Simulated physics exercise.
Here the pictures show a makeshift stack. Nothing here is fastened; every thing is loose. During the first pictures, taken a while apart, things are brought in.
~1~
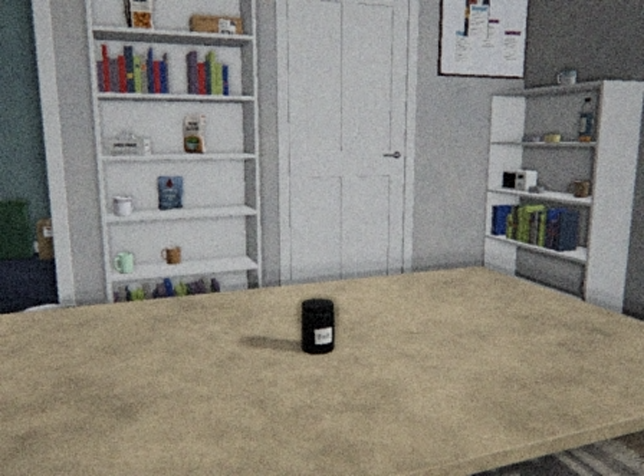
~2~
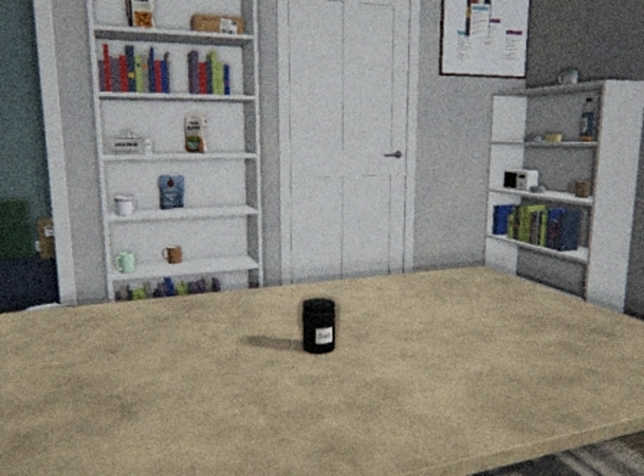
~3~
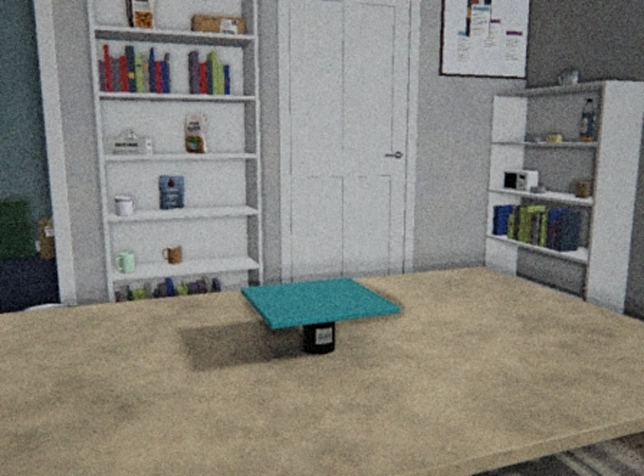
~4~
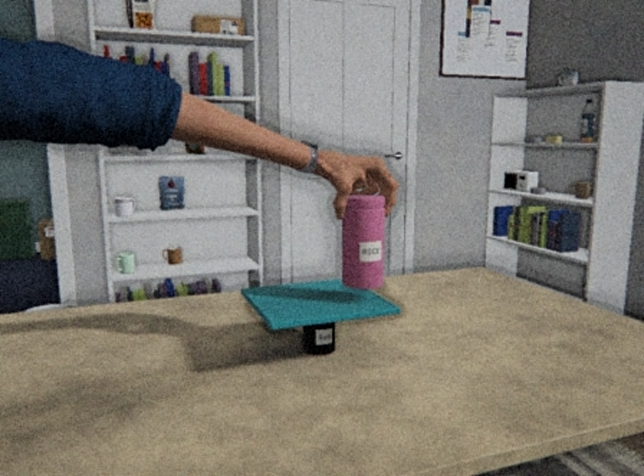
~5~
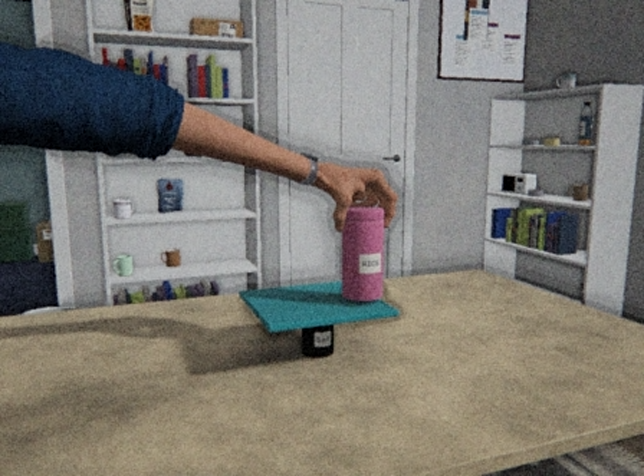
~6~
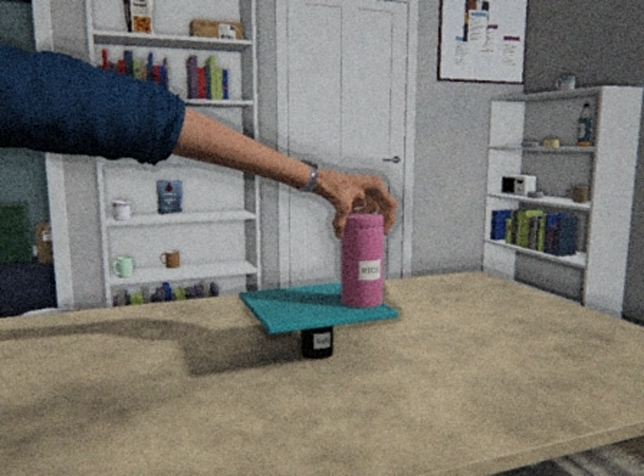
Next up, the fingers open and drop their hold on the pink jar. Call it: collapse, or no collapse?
Collapse.
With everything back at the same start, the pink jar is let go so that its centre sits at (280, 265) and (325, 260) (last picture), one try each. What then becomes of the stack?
It tips over first and stays steady second.
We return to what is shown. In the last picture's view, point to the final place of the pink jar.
Roughly at pixel (446, 336).
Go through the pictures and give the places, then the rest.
In the first picture, the last thing is not in view yet; black jar (318, 326).
In the second picture, the last thing is not in view yet; black jar (319, 325).
In the third picture, the last thing is not in view yet; black jar (319, 326).
The fourth picture shows on its way; pink jar (363, 241); black jar (319, 327).
The fifth picture shows on its way; pink jar (363, 253); black jar (318, 329).
The sixth picture shows set down, still held; pink jar (362, 259); black jar (317, 330).
Then, 0.30 s later than the last frame, pink jar now fallen; turquoise lid tilted by 36°.
Then, 0.40 s later than the last frame, turquoise lid tilted by 58°.
Then, 0.70 s later than the last frame, turquoise lid tilted by 31°; black jar moved a little.
When it is over, fallen, pink jar; moved from the start, turquoise lid; black jar as before. End places, in pixels of the last picture, pink jar near (446, 336). The stack loses its balance.
